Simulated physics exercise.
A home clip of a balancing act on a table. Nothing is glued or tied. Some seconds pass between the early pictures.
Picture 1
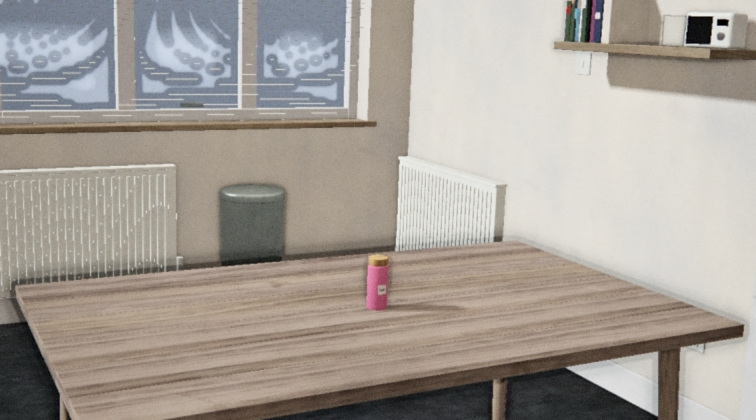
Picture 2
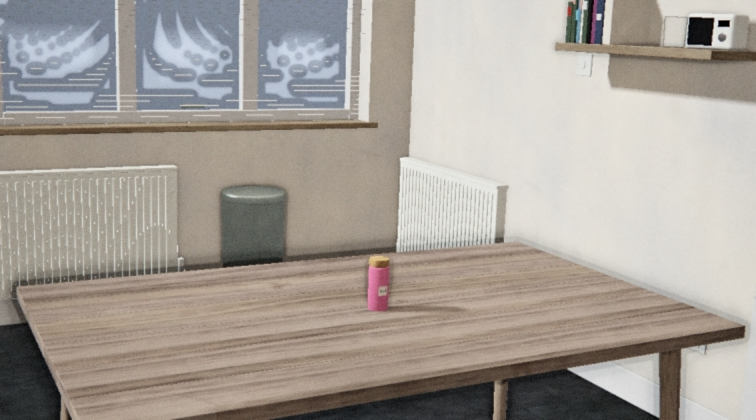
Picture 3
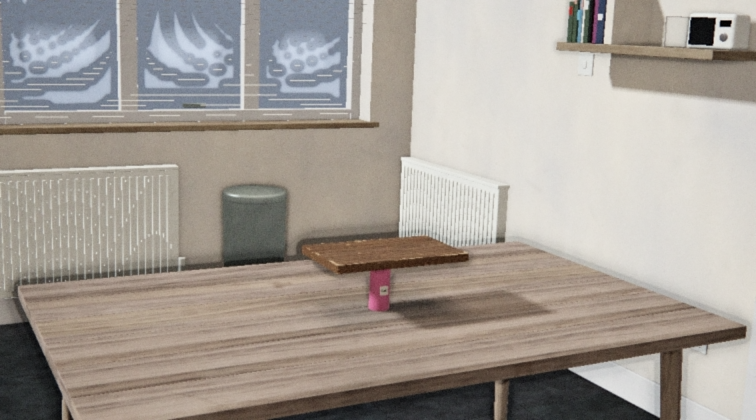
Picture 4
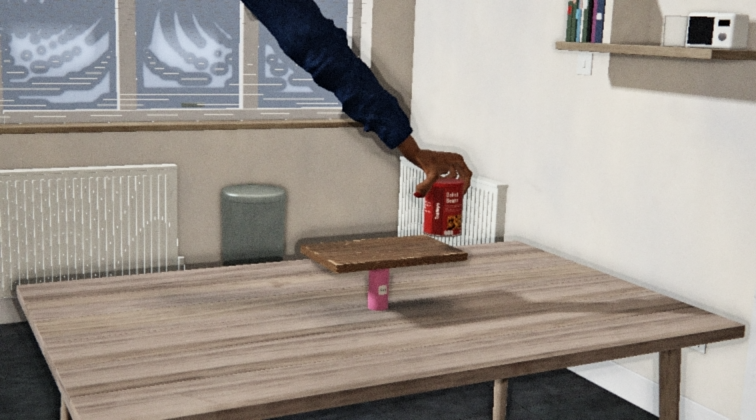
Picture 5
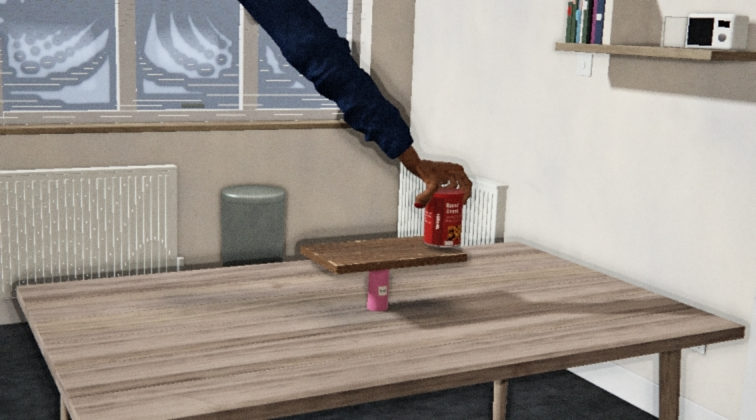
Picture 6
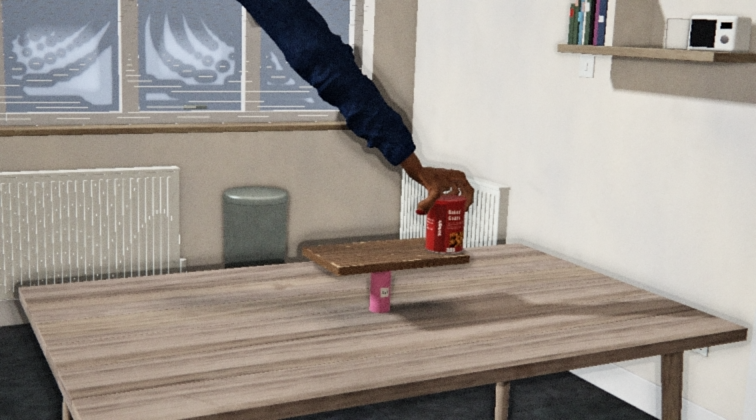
The video shows a pink bottle standing on a wooden table, then a brown board resting across its top. A hand in a dark blue sleeve holds a red tin above the board's right end and lowers it slightly onto it.
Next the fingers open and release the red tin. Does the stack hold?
In the end the stack loses its balance.
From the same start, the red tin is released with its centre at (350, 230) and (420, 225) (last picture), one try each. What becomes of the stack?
First, it loses its balance; second, it comes apart.
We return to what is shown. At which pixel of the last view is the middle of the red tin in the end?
Near (466, 281).
Then, 0.30 s after the last picture, red tin now fallen; brown board tipped 41° from how it was.
Then, 0.40 s after the last picture, brown board tipped 54° from how it was.
At rest, fallen, red tin; tipped over in the stack, brown board; pink shaker in place. Seen from the same camera at the end, red tin near (466, 281). The stack comes apart.
